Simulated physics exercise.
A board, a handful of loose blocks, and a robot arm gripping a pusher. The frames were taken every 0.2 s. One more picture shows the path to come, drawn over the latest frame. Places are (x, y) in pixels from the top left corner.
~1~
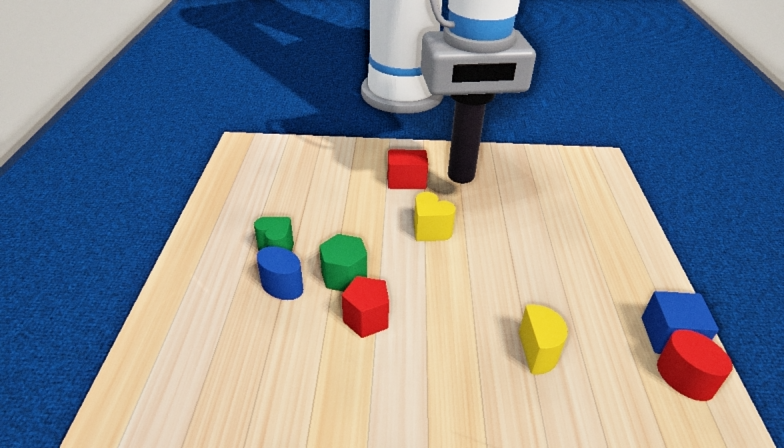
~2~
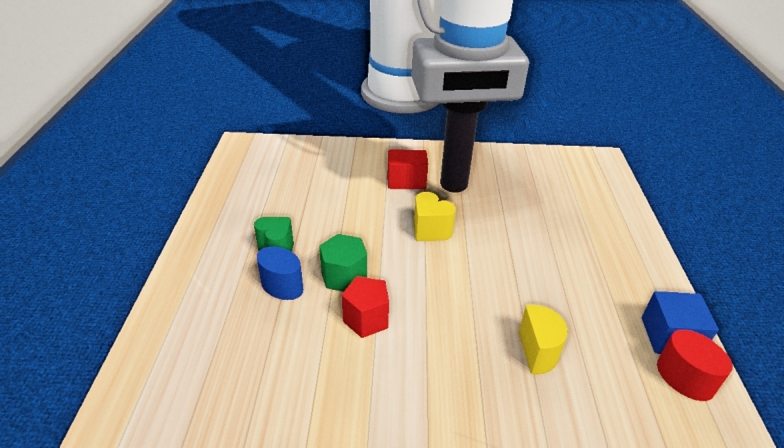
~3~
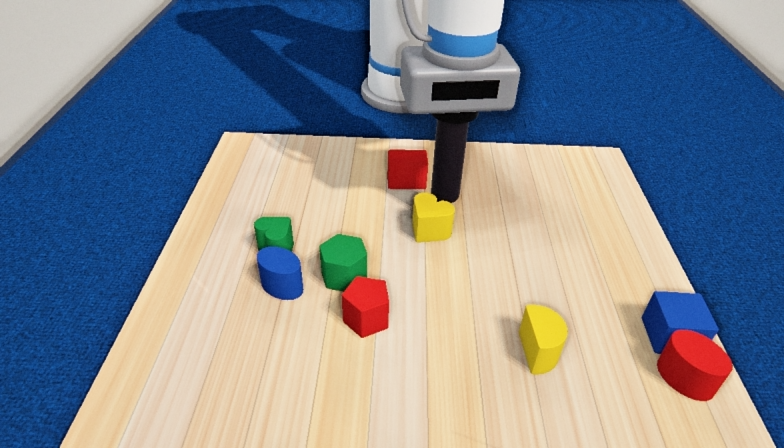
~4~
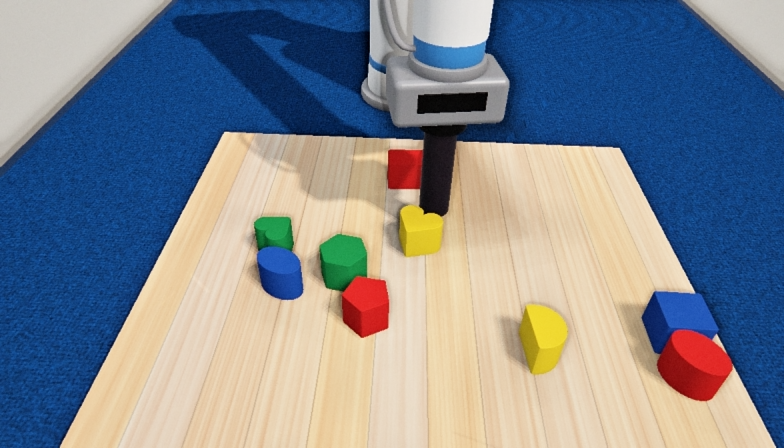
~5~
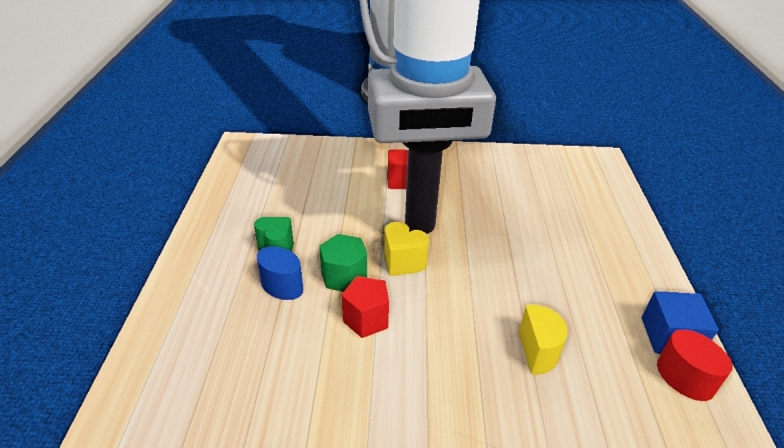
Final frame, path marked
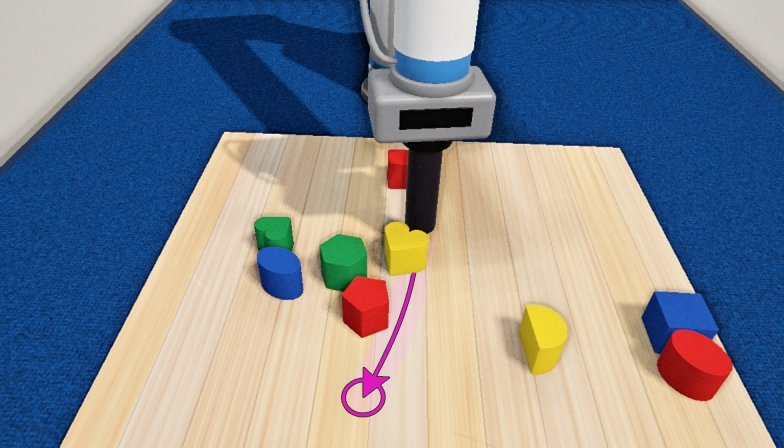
On a light wooden table over blue carpet, a robot arm lowered its black pusher toward a yellow heart-shaped block, then nudged it a short way down and left while the other blocks stayed put.
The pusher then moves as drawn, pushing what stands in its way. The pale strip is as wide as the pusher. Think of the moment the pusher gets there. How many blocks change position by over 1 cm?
Count: Two.
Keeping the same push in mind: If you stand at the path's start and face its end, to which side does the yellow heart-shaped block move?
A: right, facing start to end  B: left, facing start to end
Letter A.
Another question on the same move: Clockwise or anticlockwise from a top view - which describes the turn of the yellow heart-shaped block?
It spins clockwise.
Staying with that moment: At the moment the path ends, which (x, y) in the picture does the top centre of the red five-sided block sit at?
It is at (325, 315).
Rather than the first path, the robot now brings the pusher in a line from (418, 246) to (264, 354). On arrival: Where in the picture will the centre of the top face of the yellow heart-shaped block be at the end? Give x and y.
The middle of its top is at (299, 337).
Drawn move, from (418, 246) over (410, 289) and (393, 339) to (363, 397).
On the path given first. One third of the way, pusher at (411, 270); red five-sided block at (362, 297); yellow heart-shaped block at (381, 271), turned 35° clockwise.
Two thirds of the way, pusher at (393, 320); red five-sided block at (325, 315), turned 15° clockwise; yellow heart-shaped block at (365, 293), turned 85° clockwise.
At the end, pusher at (363, 377); green hexagonal block still; red five-sided block at (325, 315), turned 15° clockwise; yellow heart-shaped block at (365, 293), turned 85° clockwise.
